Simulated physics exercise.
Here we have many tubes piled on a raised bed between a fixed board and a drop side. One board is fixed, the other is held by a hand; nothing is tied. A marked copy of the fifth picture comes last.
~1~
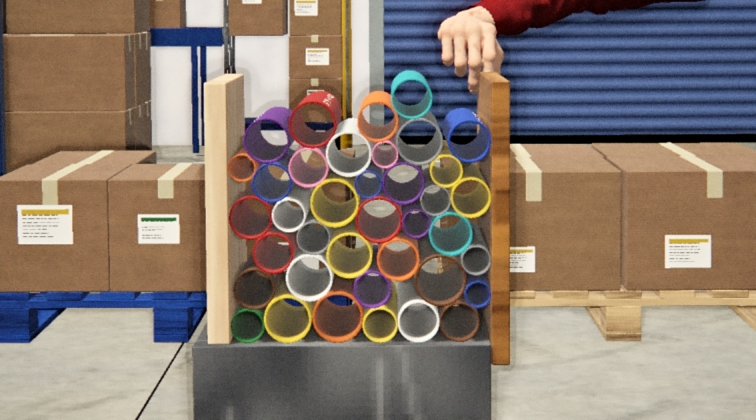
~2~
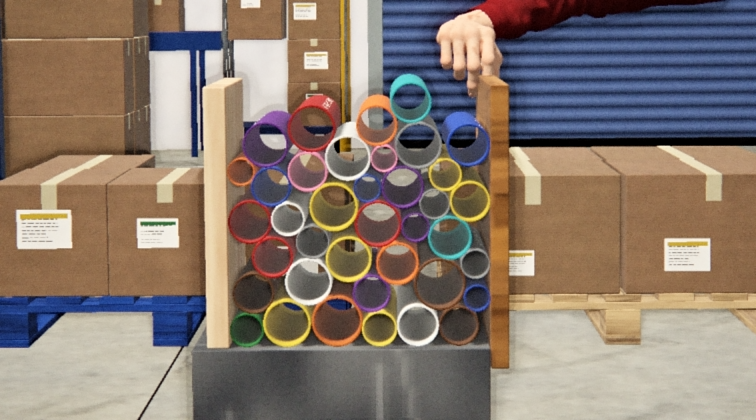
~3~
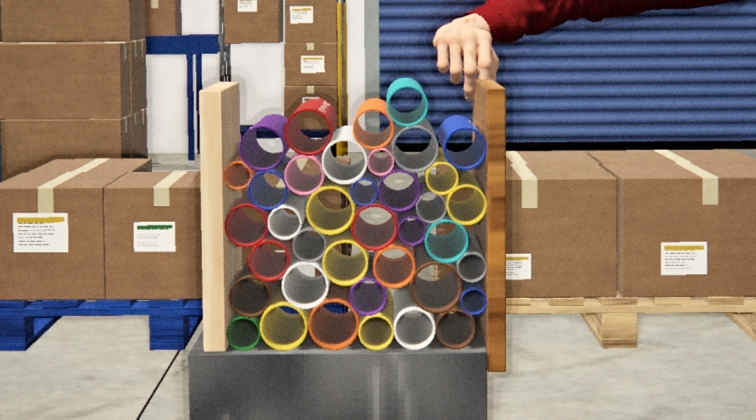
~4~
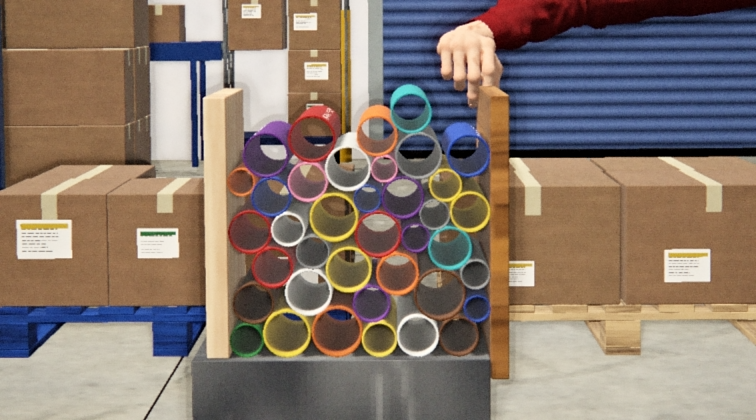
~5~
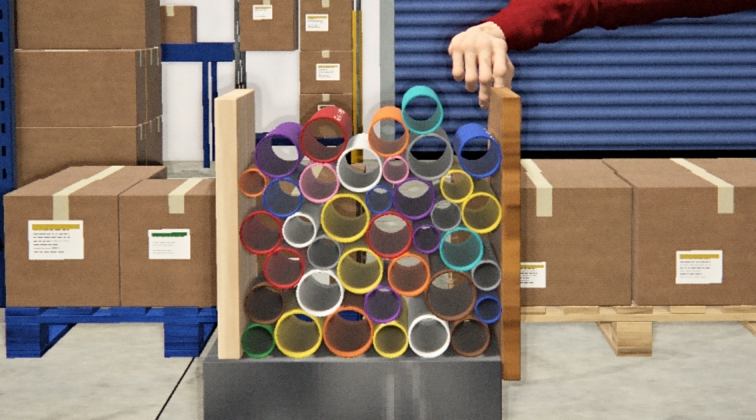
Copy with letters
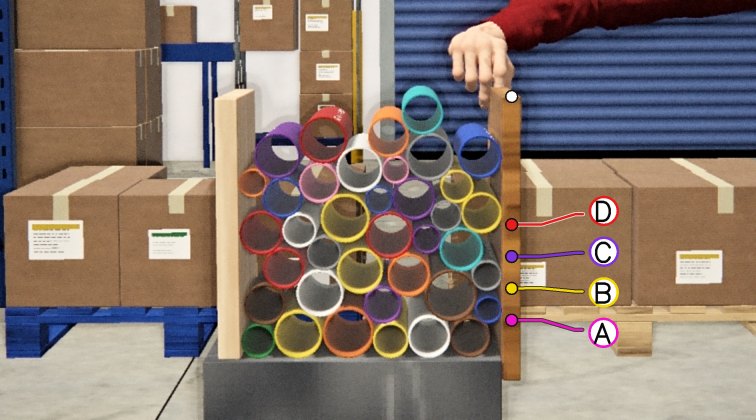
The clip shows colourful tubes stacked between two upright boards on a grey base, with cardboard boxes behind. A hand rests at the top of the right board, and the tubes stay still while the view shifts slightly.
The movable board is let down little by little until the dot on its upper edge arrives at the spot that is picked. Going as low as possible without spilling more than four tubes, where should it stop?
Down to D.
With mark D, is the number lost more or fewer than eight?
It loses fewer than eight.
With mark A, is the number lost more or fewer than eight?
At A, more than eight.
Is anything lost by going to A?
Yes.
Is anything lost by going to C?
Yes, at C.
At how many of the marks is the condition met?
One of the four.
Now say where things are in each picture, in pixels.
A brown tube (459, 322); a yellow tube (350, 256); a grey tube (314, 238), in the first frame.
A grey tube (313, 242); a blue tube (477, 298), in the second frame.
A purple tube (399, 191); a pink tube (381, 162), in the third frame.
An orange tube (377, 136); side board (492, 221), in the fourth frame.
A green tube (258, 341); a brown tube (470, 337); a yellow tube (360, 271), in the fifth frame.
On the marked copy, A at (511, 320); B at (511, 289); C at (511, 257); D at (511, 225); the white dot at (511, 96).
Following D. Soon after the start, top of the board (502, 157).
Later, top of the board (502, 223).
In the end, top of the board (502, 224), one out over the board.
As for the rest, A more than four out over the board; B more than four out over the board; C more than four out over the board.
